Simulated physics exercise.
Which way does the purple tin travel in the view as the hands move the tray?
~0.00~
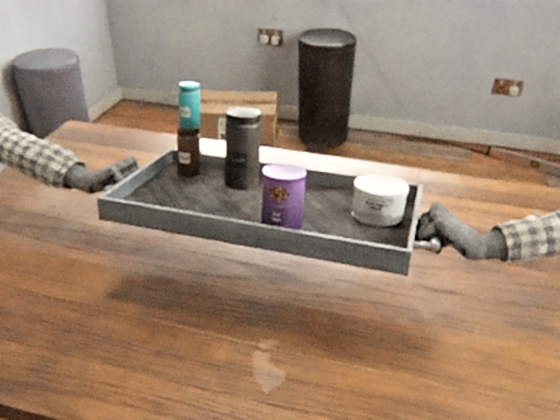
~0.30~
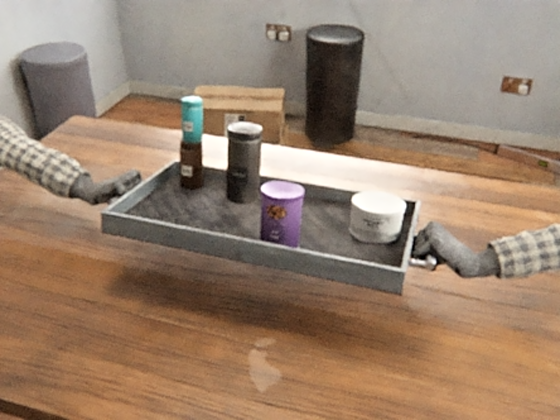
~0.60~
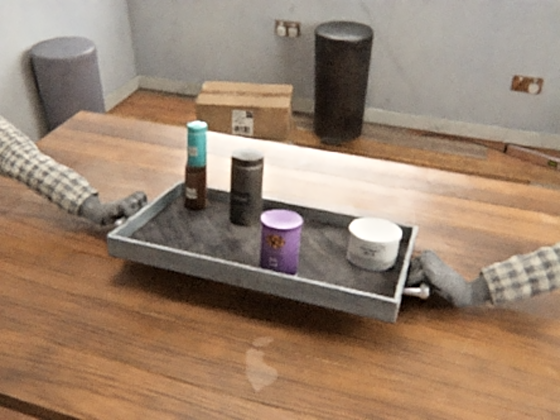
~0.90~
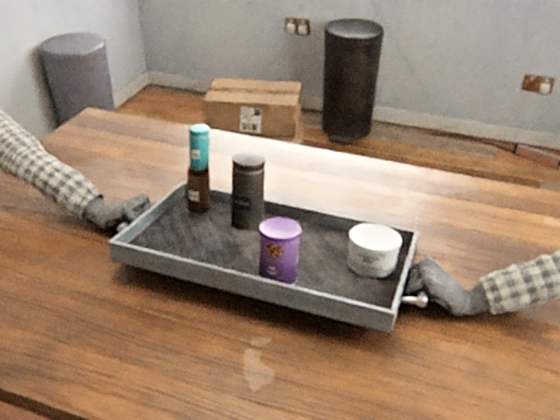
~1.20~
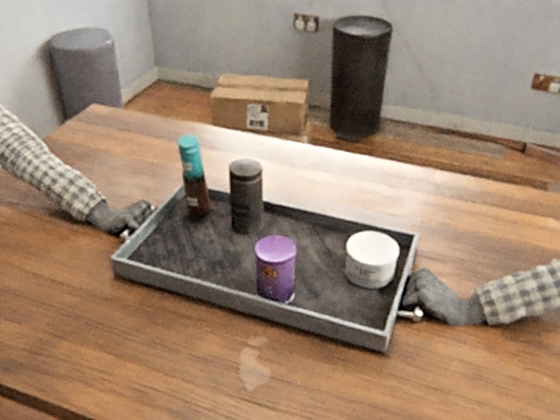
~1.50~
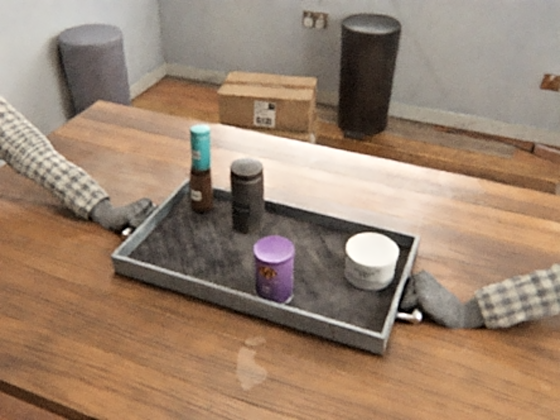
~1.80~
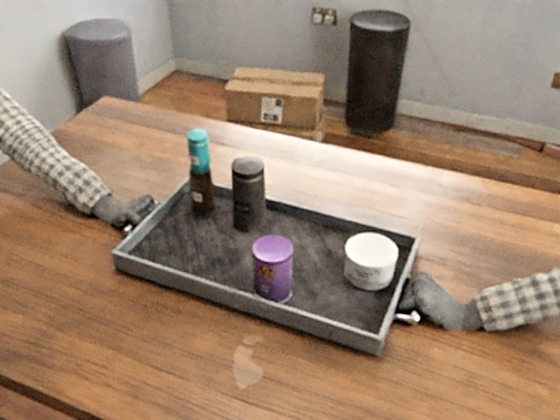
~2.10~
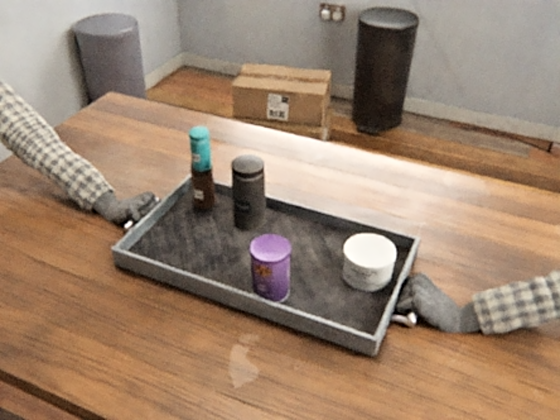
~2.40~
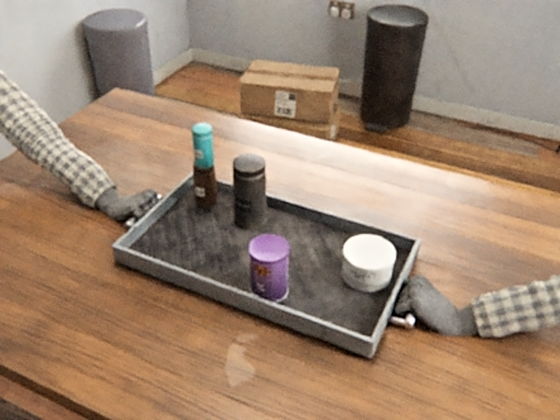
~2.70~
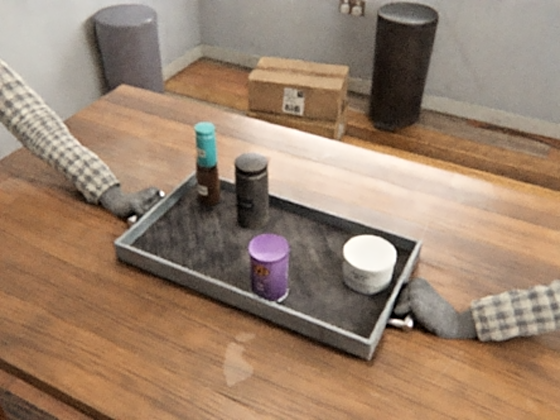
The purple tin moves down in the view as the hands lower the tray to the table.
